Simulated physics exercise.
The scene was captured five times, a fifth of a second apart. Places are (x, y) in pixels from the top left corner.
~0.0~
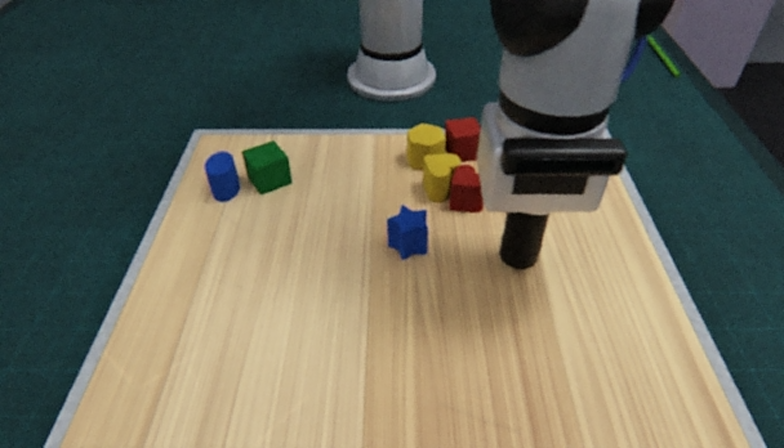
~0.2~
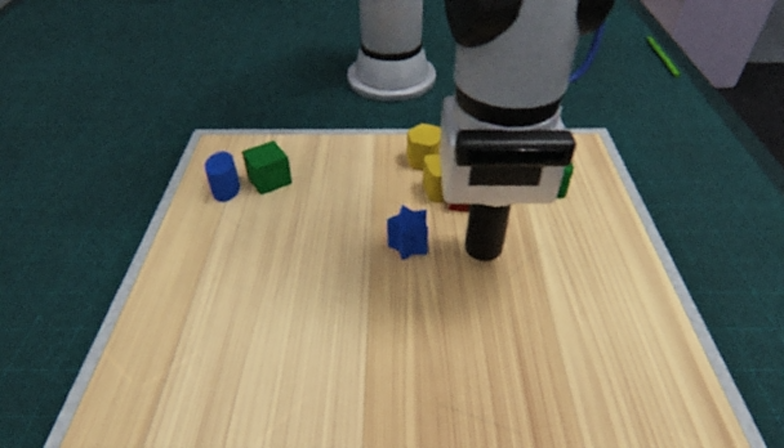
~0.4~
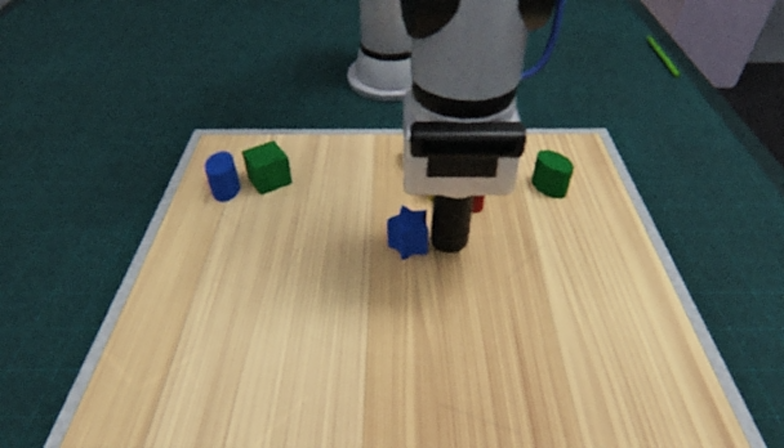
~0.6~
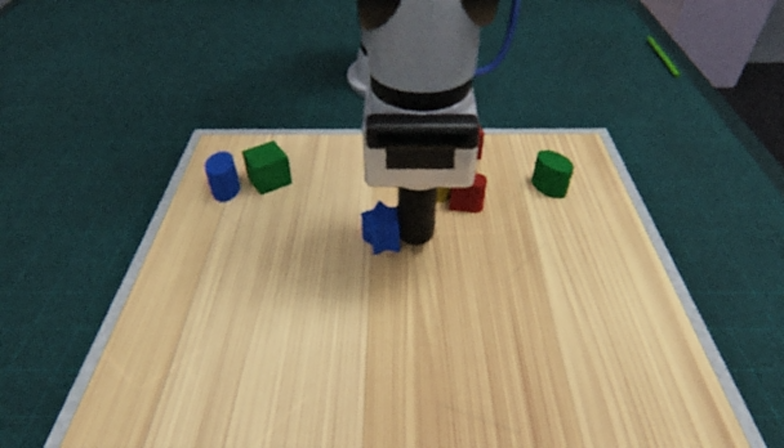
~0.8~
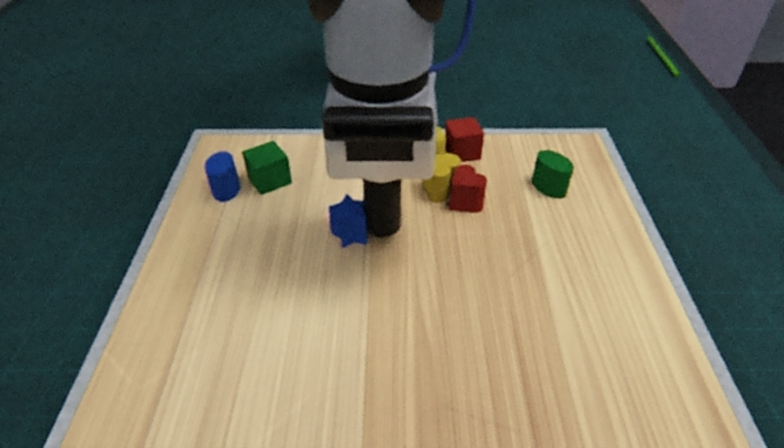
A robot arm with a black peg moved left across the wooden board until it met the blue star, then pushed the star a short way left while the other blocks stayed still.
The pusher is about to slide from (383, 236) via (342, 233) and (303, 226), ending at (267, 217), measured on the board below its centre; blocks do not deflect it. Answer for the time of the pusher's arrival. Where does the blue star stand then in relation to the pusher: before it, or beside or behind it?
Ahead of the pusher.
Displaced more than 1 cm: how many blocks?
Count: One.
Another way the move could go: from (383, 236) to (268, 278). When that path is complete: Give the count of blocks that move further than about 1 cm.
Number moved: 1.
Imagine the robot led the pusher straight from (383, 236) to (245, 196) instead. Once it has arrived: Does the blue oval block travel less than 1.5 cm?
It seems so.
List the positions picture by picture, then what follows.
Pusher tip at (518, 256); block tops, green square block at (265, 154); blue star at (410, 218), in the first frame.
Pusher at (483, 249); blocks unchanged, in the second frame.
Pusher at (449, 241); blocks unchanged, in the third frame.
Pusher at (416, 233); blue star at (383, 214), in the fourth frame.
Pusher at (383, 226); green square block at (265, 154); blue star at (350, 207), in the fifth frame.
What follows on the original path. One third of the way, pusher at (339, 222); blue star at (305, 203).
Two thirds of the way, pusher at (300, 216); blue star at (266, 197).
At the end, pusher at (264, 207); green square block in place; blue star at (229, 190).
